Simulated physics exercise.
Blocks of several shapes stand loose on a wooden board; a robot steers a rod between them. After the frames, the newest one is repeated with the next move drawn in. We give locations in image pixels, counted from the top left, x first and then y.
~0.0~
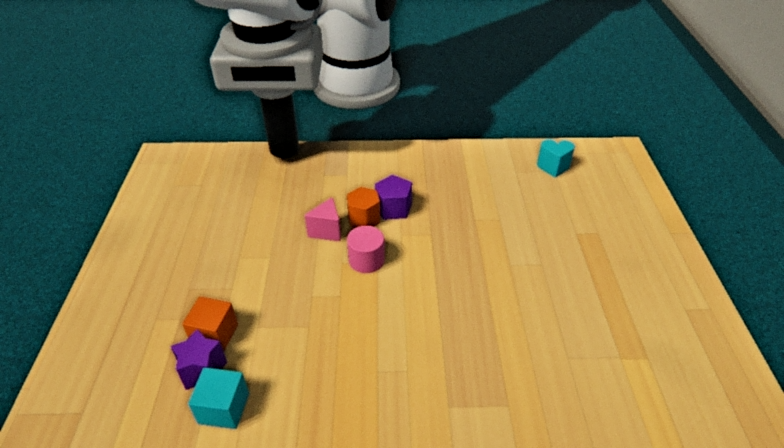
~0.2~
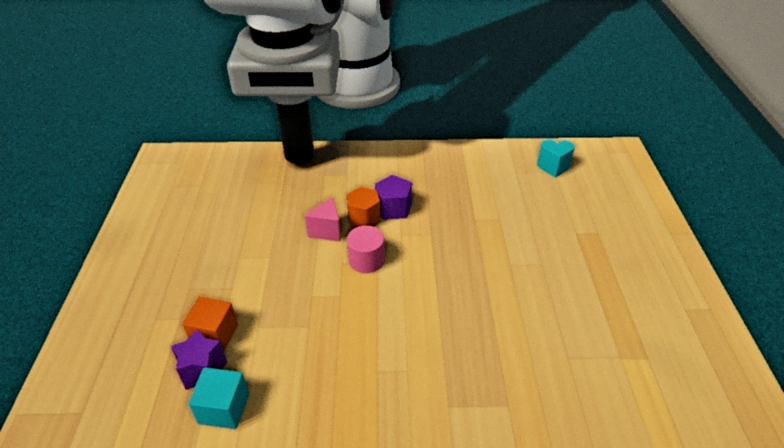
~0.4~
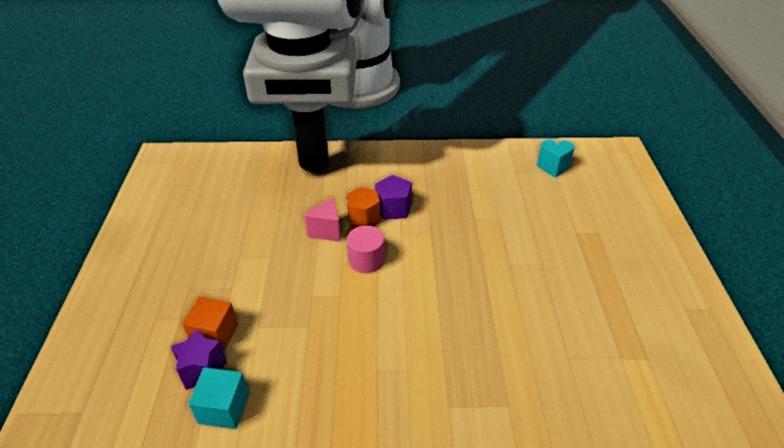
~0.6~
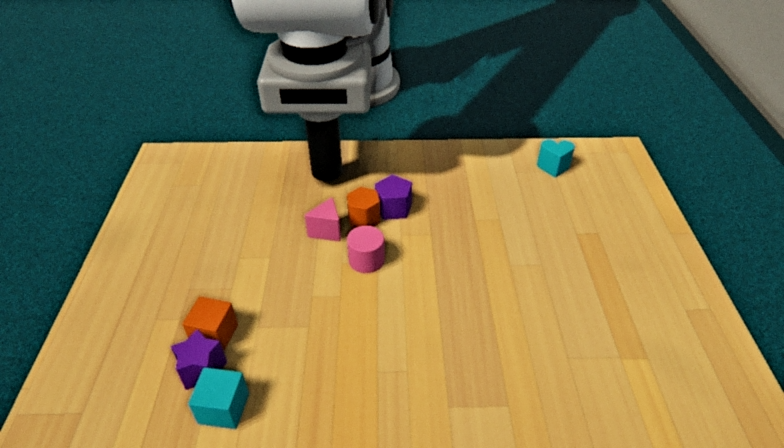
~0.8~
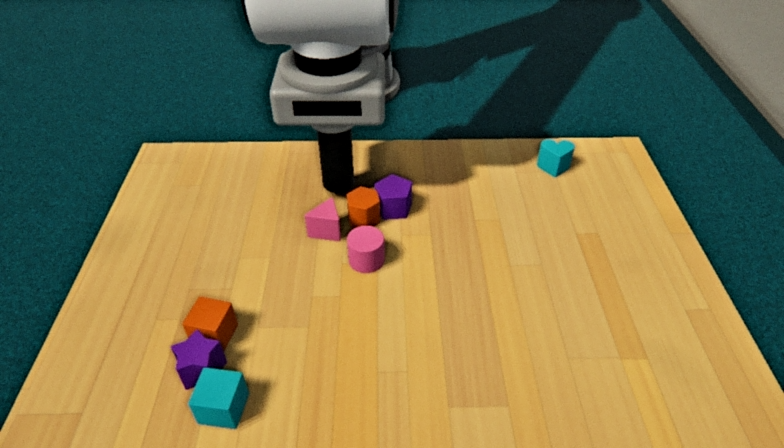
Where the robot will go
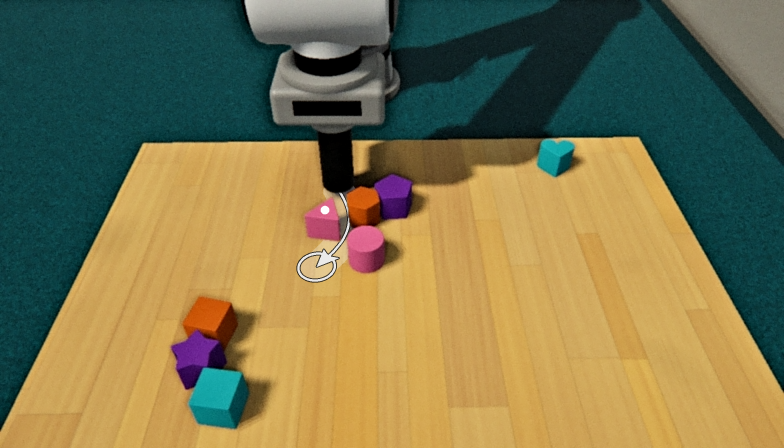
A white robot arm holding a black rod stands at the far edge of a pale wooden board, seen from above at a fixed angle. Pink, orange and purple blocks cluster near the rod, a teal heart sits far right, and orange, purple and teal blocks line up at lower left. The rod glides slightly right and nearer, close behind the cluster, while every block stays still.
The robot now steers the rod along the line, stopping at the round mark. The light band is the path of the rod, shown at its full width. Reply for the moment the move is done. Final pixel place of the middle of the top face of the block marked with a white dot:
Around pixel (298, 225).
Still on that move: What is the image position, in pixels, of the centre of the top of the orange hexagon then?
The middle of its top is at (378, 215).
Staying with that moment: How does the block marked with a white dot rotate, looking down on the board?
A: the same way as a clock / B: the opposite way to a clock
A
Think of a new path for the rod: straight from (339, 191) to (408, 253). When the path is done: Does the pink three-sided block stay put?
I'd say yes.
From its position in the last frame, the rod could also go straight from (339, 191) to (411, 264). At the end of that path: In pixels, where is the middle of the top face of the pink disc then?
(366, 255)
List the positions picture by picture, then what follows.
In the first frame, rod tip at (285, 149); block tops, pink three-sided block at (325, 210); orange hexagon at (363, 197); pink disc at (366, 238).
In the second frame, rod at (300, 155); blocks unchanged.
In the third frame, rod at (314, 162); blocks unchanged.
In the fourth frame, rod at (327, 172); blocks unchanged.
In the fifth frame, rod at (339, 183); pink three-sided block at (325, 210); orange hexagon at (363, 197); pink disc at (366, 238).
Path on the board, from (339, 191) over (349, 214) and (342, 241) to (317, 267); the dot is on the pink three-sided block.
What follows on the original path. One third of the way, rod at (348, 208); orange hexagon at (372, 208), turned 20° anticlockwise.
Two thirds of the way, rod at (341, 234); pink three-sided block at (310, 221); orange hexagon at (378, 215), turned 35° anticlockwise.
At the end, rod at (316, 259); pink three-sided block at (298, 225), turned 45° clockwise; orange hexagon at (378, 215), turned 35° anticlockwise; pink disc in place.
